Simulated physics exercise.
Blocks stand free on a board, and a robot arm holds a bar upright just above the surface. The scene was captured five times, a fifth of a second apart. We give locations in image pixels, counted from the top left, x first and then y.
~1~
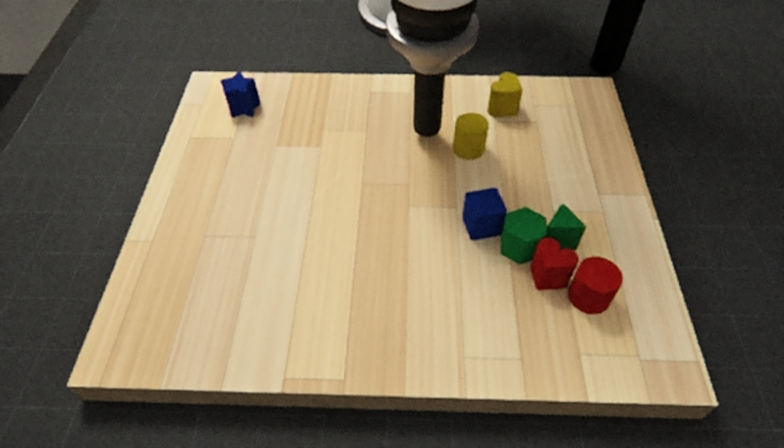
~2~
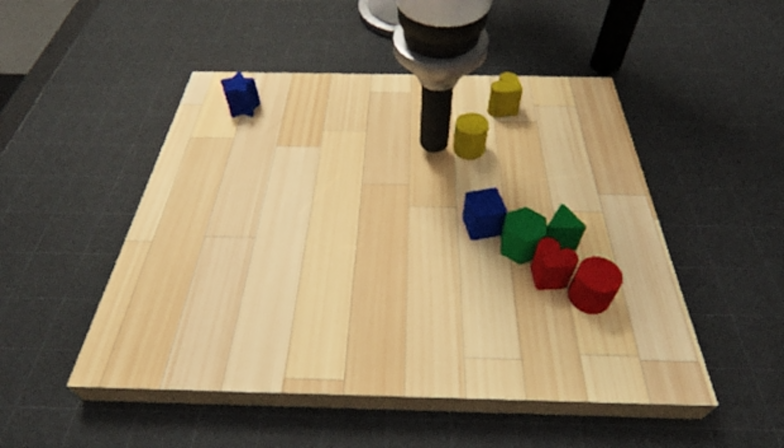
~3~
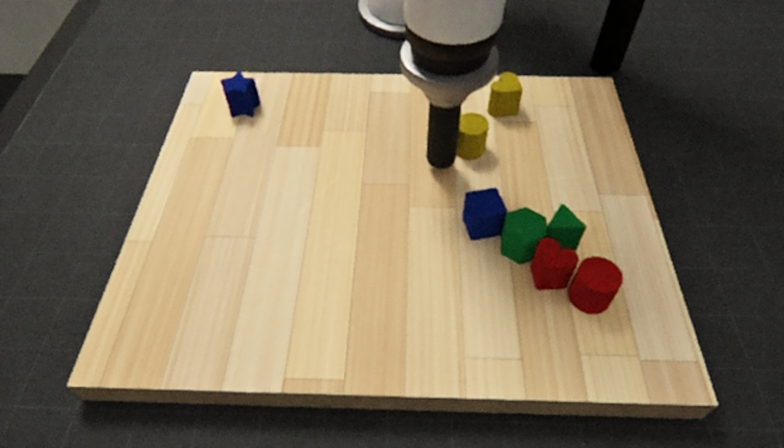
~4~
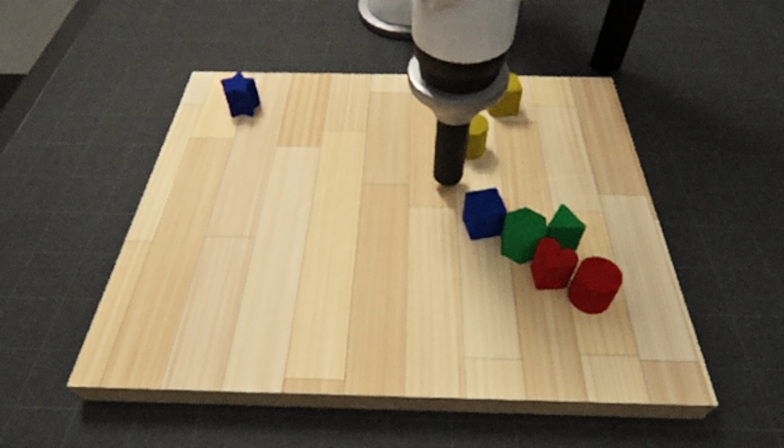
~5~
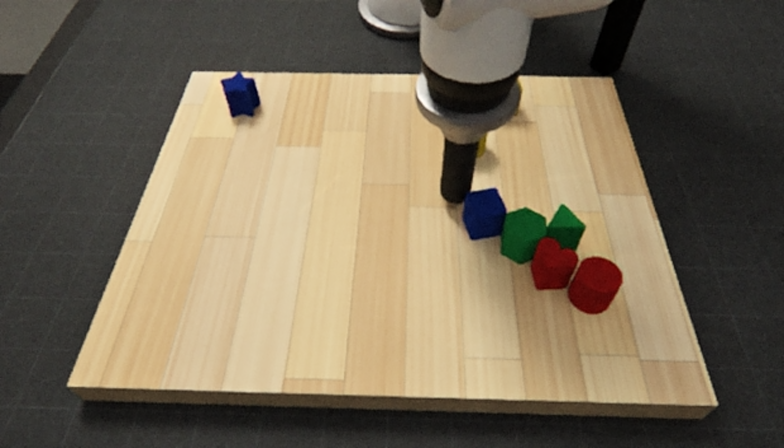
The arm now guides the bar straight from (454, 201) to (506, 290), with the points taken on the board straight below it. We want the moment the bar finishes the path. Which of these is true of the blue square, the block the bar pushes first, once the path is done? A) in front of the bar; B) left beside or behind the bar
Answer: B.
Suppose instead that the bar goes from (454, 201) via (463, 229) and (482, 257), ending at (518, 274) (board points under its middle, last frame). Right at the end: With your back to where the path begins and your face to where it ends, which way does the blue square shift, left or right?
It moves over to the left.
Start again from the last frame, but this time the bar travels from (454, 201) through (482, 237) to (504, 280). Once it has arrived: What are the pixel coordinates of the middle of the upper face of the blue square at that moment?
The centre of its top face lies at (542, 244).
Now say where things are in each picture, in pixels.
Bar tip (427, 129); block tops, blue square (486, 201); green hexagon (527, 223); red heart-shaped block (557, 254); green triangular block (566, 218); red disc (601, 274), in the first frame.
Bar (434, 144); blocks unchanged, in the second frame.
Bar (441, 160); blocks unchanged, in the third frame.
Bar (448, 176); blocks unchanged, in the fourth frame.
Bar (455, 193); blue square (486, 201); green hexagon (527, 223); red heart-shaped block (557, 254); green triangular block (566, 218); red disc (601, 274), in the fifth frame.
What follows on the original path. One third of the way, bar (473, 222); blue square (508, 218), turned 60° anticlockwise; green hexagon (545, 227); red heart-shaped block (563, 261), turned 15° clockwise; green triangular block (578, 219), turned 30° anticlockwise; red disc (607, 279).
Two thirds of the way, bar (490, 251); blue square (530, 236), turned 80° anticlockwise; green hexagon (567, 234), turned 10° anticlockwise; red heart-shaped block (575, 269), turned 65° clockwise; green triangular block (590, 215), turned 55° anticlockwise; red disc (613, 286).
At the end, bar (508, 283); blue square (538, 243), turned 95° anticlockwise; green hexagon (573, 235), turned 20° anticlockwise; red heart-shaped block (577, 269), turned 75° clockwise; green triangular block (592, 213), turned 60° anticlockwise; red disc (613, 286).
